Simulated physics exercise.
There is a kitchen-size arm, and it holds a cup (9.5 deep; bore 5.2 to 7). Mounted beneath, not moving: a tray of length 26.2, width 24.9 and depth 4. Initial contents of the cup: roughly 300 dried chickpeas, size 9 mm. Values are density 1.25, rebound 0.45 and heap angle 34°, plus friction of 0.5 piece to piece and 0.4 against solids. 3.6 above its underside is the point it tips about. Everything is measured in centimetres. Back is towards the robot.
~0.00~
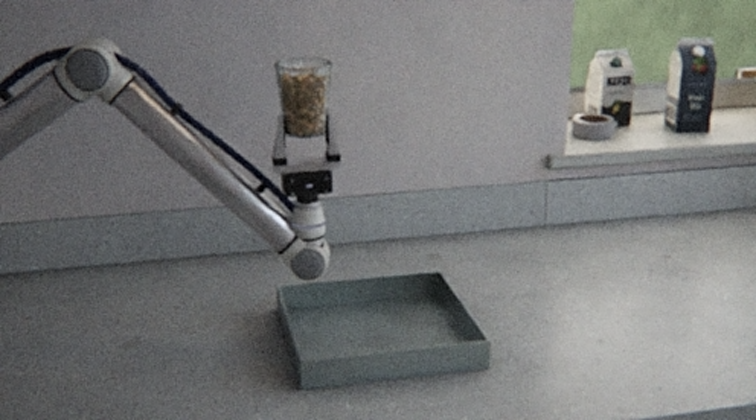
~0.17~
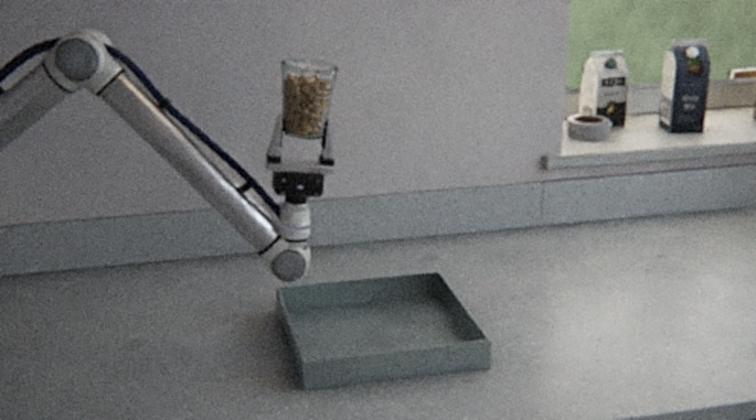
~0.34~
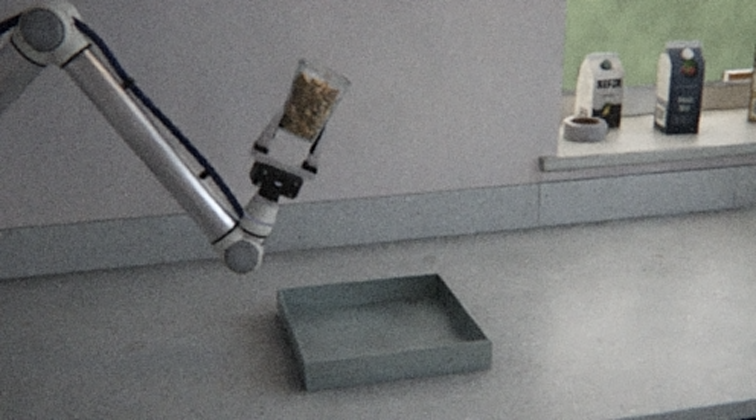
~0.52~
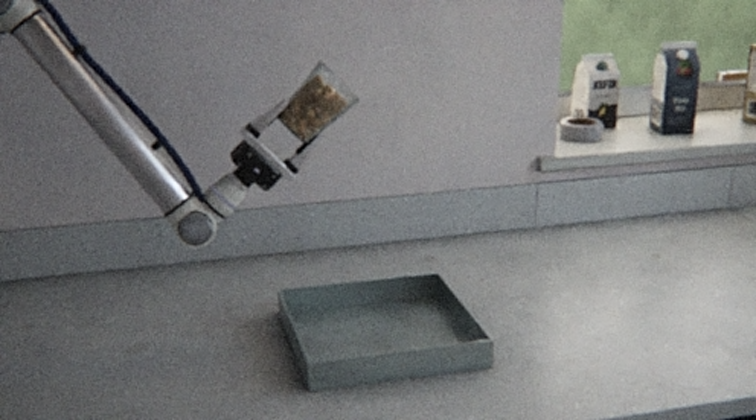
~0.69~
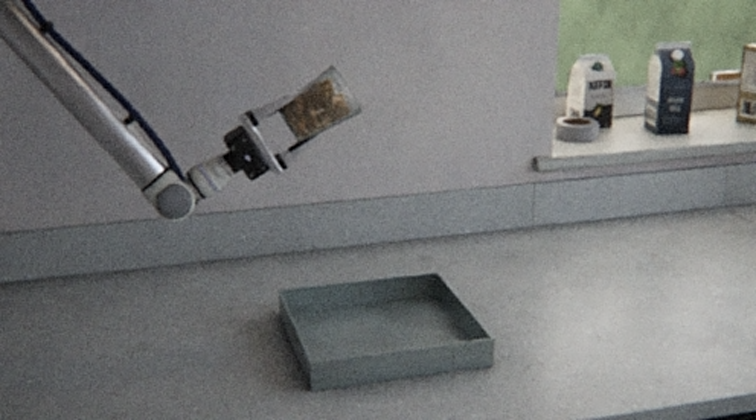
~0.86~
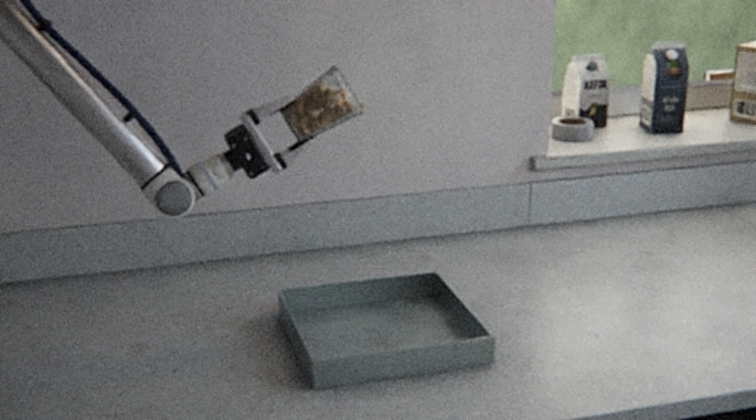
A robot arm held up a clear cup of chickpeas above a grey tray on a counter, then drew back to the left while tilting the cup well over to the right.
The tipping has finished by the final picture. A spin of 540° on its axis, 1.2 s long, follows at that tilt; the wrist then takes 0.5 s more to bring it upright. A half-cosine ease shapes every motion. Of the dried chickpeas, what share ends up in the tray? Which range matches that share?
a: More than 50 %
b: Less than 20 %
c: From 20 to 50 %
Option b: Less than 20 %.
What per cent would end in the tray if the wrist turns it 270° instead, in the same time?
Roughly 0 %.
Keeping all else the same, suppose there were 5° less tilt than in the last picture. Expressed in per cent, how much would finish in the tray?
About 0 %.
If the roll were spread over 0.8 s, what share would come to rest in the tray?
With that change you'd see near 5 per cent.
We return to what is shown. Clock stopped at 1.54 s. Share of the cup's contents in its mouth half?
50 per cent, roughly.
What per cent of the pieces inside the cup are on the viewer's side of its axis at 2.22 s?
That comes to around 45 per cent.
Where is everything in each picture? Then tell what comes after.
The first picture shows cup middle at (304, 99), upright; upper third of the load around (304, 83), from x 285 to 325, top at y 70; 303 in the cup.
The second picture shows cup middle at (306, 101), tipped 8°; upper third of the load around (308, 85), from x 285 to 330, top at y 75.
The third picture shows cup middle at (310, 103), tipped 26°; upper third of the load around (313, 90), from x 285 to 340, top at y 75.
The fourth picture shows cup middle at (315, 106), tipped 48°; upper third of the load around (319, 94), from x 285 to 345, top at y 75.
The fifth picture shows cup middle at (317, 108), tipped 61°; upper third of the load around (321, 97), from x 285 to 345, top at y 80.
The sixth picture shows cup middle at (318, 108), tipped 62°; upper third of the load around (322, 98), from x 285 to 360, top at y 85; 303 in the cup.
After 1.54 s, tipped 62°, highest piece 40 above the table; 296 in the cup, 2 in the tray, 5 in flight or on a rim.
After 2.22 s, tipped 48°, highest piece 40 above the table; 287 in the cup, 12 in the tray, 1 on the table or floor, 3 in flight or on a rim.
After 2.76 s, upright, highest piece 42 above the table; 287 in the cup, 15 in the tray, 1 on the table or floor.
After 3.46 s, upright, highest piece 42 above the table; 287 in the cup, 15 in the tray, 1 on the table or floor.
At rest, 287 in the cup, 15 in the tray, 1 on the table or floor. That is 5 % in the tray.
